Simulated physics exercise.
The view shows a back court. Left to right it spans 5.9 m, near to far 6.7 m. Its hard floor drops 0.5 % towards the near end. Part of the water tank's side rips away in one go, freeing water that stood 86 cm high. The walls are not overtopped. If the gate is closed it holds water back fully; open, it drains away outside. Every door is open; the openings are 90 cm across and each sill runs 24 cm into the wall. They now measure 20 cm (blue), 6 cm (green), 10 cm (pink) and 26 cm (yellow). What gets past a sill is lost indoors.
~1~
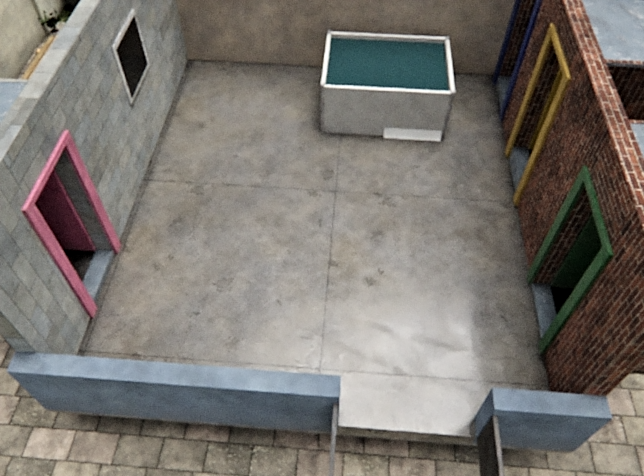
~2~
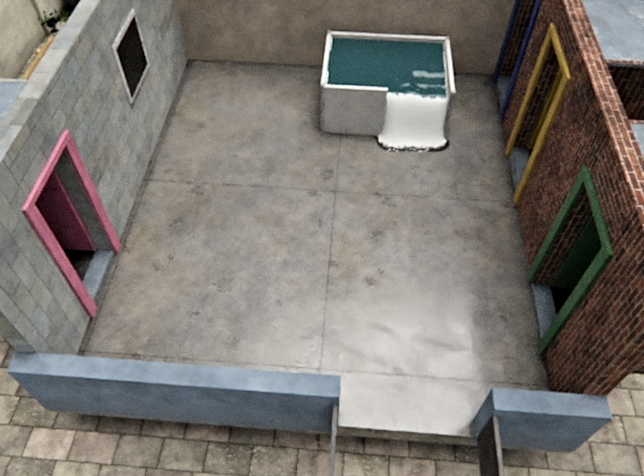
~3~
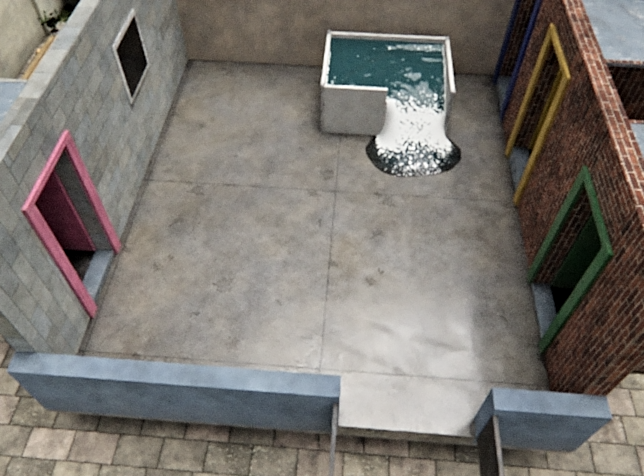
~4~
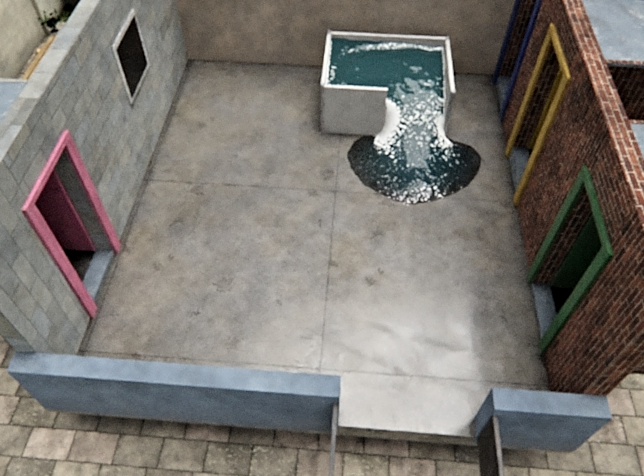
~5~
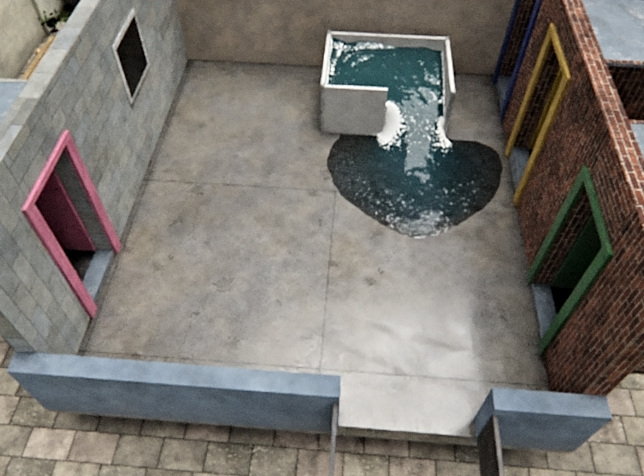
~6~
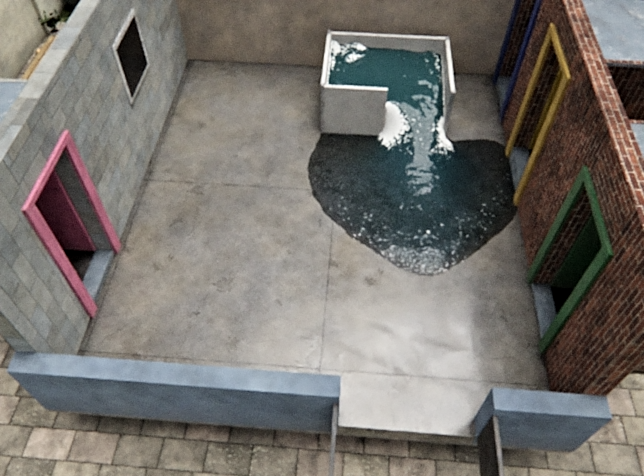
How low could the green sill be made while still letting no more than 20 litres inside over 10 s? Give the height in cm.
Close to 11.5 cm is just enough.
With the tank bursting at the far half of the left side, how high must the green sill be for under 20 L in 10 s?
Some 8.5 cm.
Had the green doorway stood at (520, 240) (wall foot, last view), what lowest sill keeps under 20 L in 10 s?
Roughly 14.5 cm.
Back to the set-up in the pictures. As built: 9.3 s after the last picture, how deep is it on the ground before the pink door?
Some 6.0 cm.
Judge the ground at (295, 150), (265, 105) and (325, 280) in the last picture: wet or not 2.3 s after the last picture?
In that order: Not reached, dry, flooded.
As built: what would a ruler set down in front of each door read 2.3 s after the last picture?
In cm: Blue 1, green 9, pink 0, yellow 9.
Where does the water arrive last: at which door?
It is the pink one.
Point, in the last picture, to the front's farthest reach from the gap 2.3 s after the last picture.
Near (67, 384).
Then, 0.7 s after the last picture water covers 40 % of the floor, deepest (40 cm) near (424, 143); 13 cm at the green door, 0 litres in over its 6 cm sill.
Then, 2.3 s after the last picture water covers 55 % of the floor, deepest (32 cm) near (514, 419); 9 cm at the green door, 26 litres in over its 6 cm sill.
Then, 9.3 s after the last picture water covers 90 % of the floor, deepest (8 cm) near (81, 385); 5 cm at the green door, 74 litres in over its 6 cm sill.
At the green door as built, the water peaked near 14 cm, 0.9 s after the last picture.
With a sill of 9.5 cm, 34 litres would have come in within the 10 s; with 13 cm, 10 litres. So under 20 litres takes about 11.5 cm.
